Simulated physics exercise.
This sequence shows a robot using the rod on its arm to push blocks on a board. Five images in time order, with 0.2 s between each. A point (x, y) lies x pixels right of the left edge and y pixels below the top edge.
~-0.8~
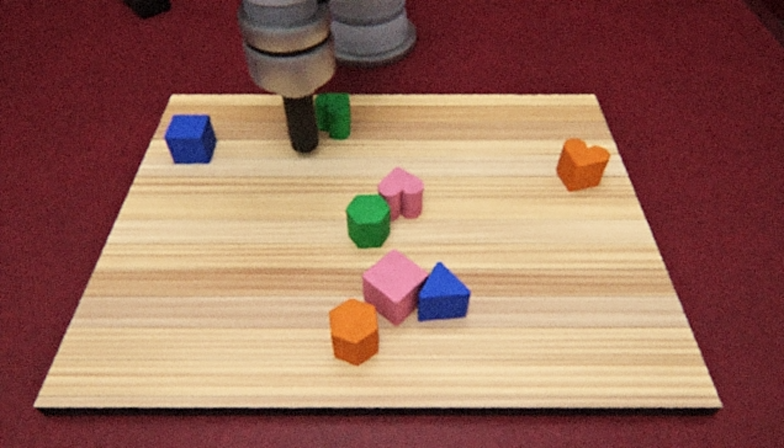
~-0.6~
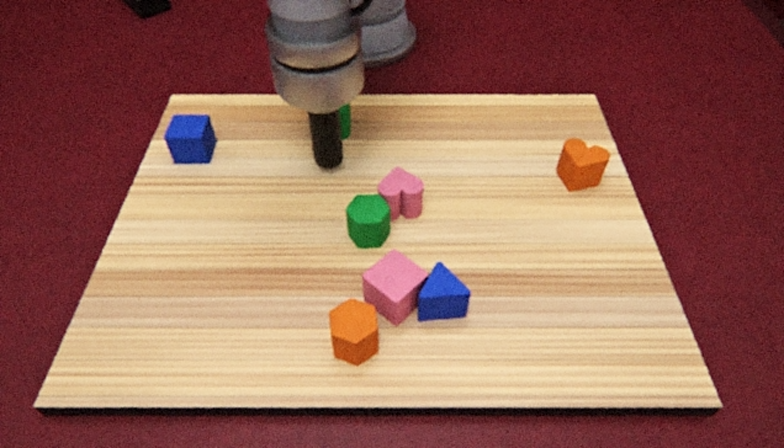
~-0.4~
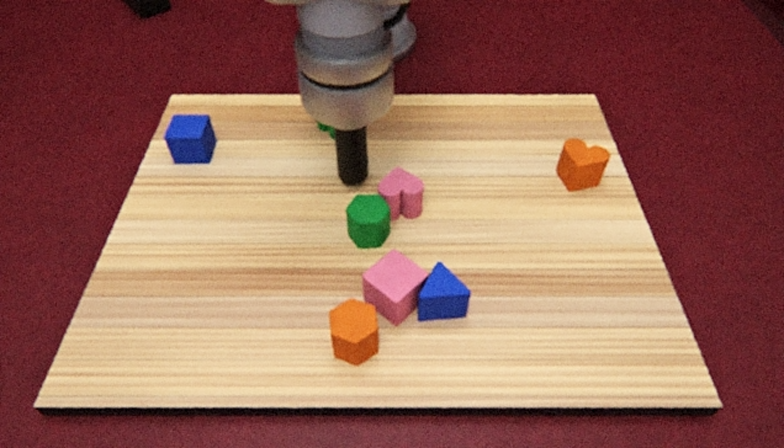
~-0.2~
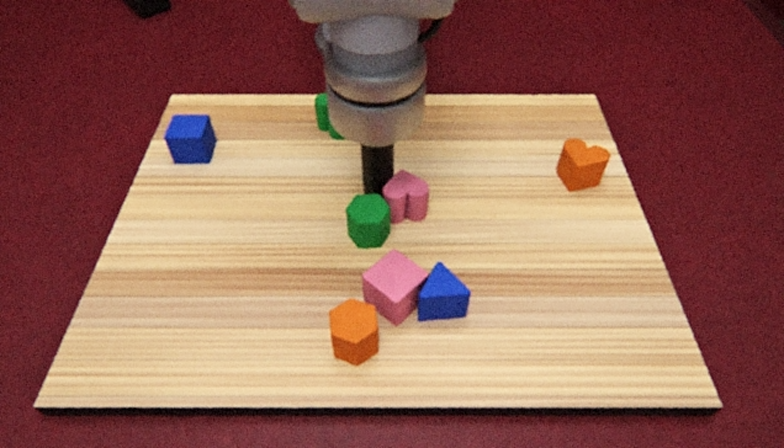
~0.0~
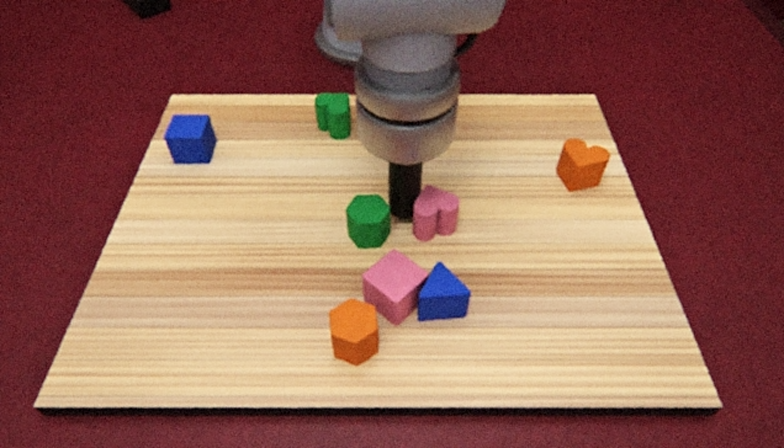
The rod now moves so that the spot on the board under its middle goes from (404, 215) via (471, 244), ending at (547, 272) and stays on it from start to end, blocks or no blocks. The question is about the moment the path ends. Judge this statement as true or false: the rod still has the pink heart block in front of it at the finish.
That is true.
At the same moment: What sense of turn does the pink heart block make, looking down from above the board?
From the top: Clockwise.
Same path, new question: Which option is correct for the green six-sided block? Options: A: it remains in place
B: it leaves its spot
Letter A.
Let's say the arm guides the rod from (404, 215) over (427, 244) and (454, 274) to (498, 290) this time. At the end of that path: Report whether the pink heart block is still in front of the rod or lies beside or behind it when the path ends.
Slipped clear.
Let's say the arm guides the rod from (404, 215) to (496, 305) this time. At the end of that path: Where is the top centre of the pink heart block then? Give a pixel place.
Around pixel (493, 228).
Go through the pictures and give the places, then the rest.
Rod's lower end (305, 145); green six-sided block (368, 208); pink heart block (400, 182), in the first picture.
Rod (329, 160); blocks still, in the second picture.
Rod (354, 175); blocks still, in the third picture.
Rod (379, 191); pink heart block (405, 185), in the fourth picture.
Rod (404, 208); green six-sided block (368, 208); pink heart block (435, 201), in the fifth picture.
The first path, step by step. One third of the way, rod (449, 228); pink heart block (483, 222).
Two thirds of the way, rod (498, 247); pink heart block (535, 245), turned 15° clockwise.
At the end, rod (549, 265); green six-sided block still; pink heart block (589, 268), turned 30° clockwise.
